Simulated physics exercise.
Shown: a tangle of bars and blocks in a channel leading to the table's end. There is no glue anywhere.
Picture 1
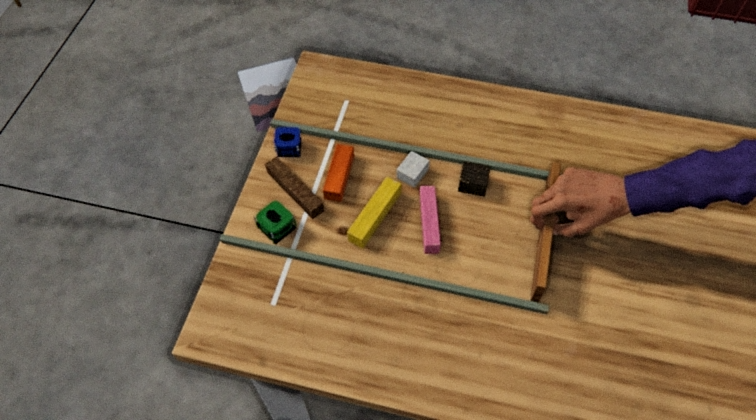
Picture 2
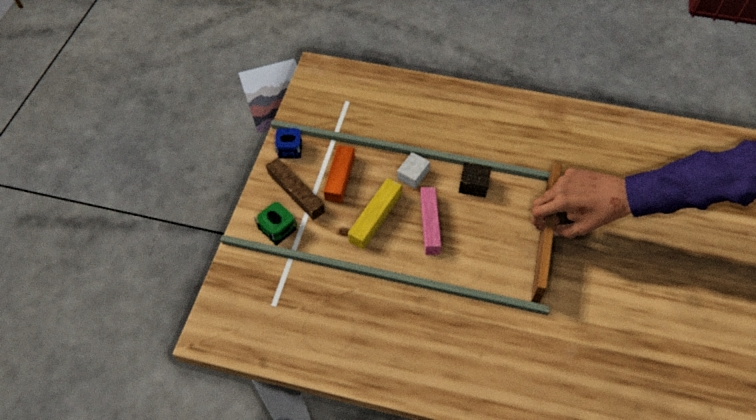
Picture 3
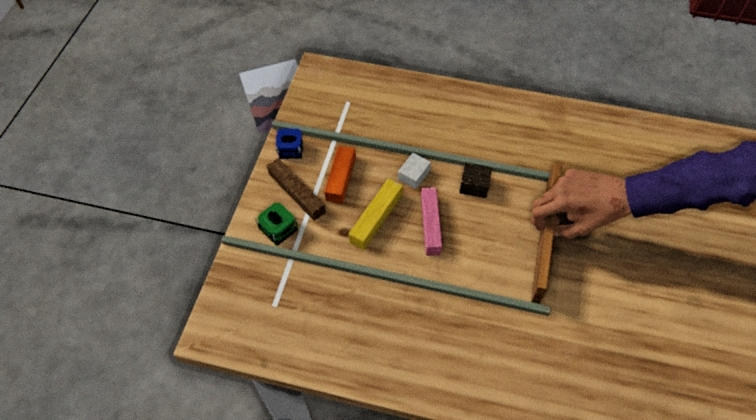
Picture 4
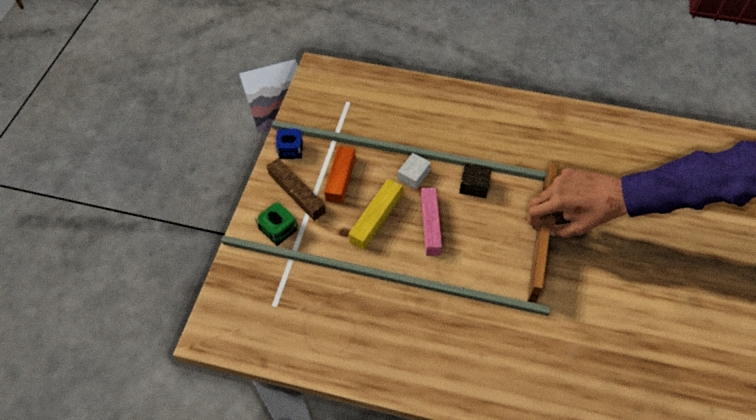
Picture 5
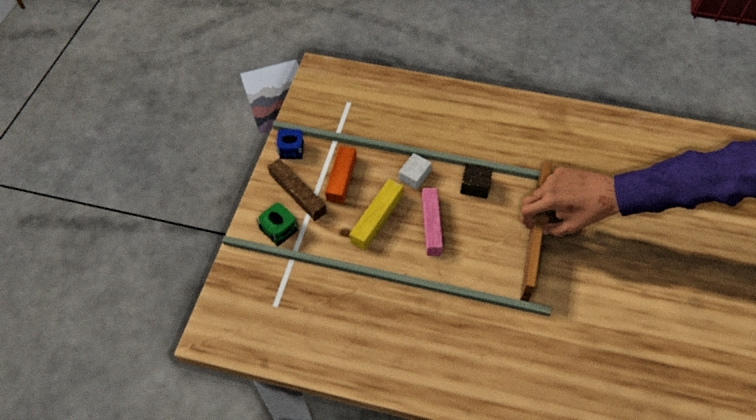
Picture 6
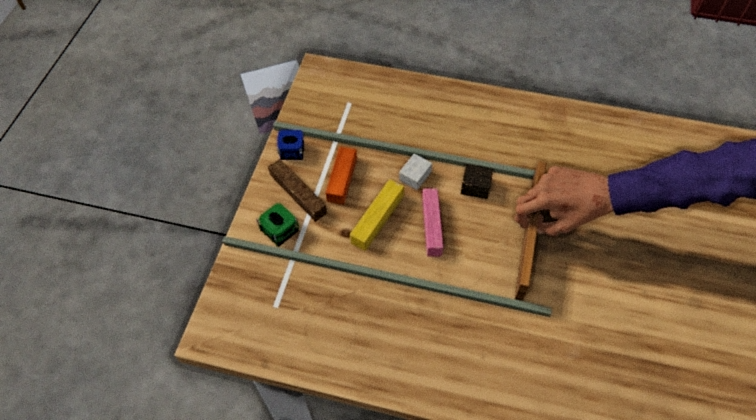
A hand in a purple sleeve holding a wooden board upright, then sliding it slightly left toward scattered coloured blocks lying still.
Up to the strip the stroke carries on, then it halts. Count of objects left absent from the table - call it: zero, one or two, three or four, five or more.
My call is one or two.
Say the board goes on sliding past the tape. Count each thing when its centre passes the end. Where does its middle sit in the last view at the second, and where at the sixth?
(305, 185), then (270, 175).
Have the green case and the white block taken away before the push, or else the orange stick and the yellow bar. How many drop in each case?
Count of fallen: 0 / 0.
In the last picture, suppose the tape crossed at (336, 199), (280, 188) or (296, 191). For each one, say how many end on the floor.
The counts come to 0, then 5, then 3.
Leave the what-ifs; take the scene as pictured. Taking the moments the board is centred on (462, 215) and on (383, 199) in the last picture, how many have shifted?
By then 1, and 5.
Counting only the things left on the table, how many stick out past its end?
It's 2.
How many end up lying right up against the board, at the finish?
All in all, 2.
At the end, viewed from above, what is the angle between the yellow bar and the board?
The angle is about 0 degrees.
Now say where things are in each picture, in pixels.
The first picture shows blue case (288, 143); green case (276, 222); brown bar (294, 187); board (546, 230); tape (314, 193).
The second picture shows green case (276, 223); pink bar (430, 221).
The third picture shows brown bar (296, 189); white block (414, 171).
The fourth picture shows blue case (290, 144); yellow bar (376, 214).
The fifth picture shows green case (278, 224); board (536, 230).
The sixth picture shows blue case (291, 145); green case (278, 224); brown bar (297, 190); board (531, 229); tape (316, 195).
Soon after, none off yet; blue case at rest near (291, 145); green case at rest near (278, 224); brown bar at rest near (297, 190).
At rest, the number that fall off is one or two; fallen, blue case.
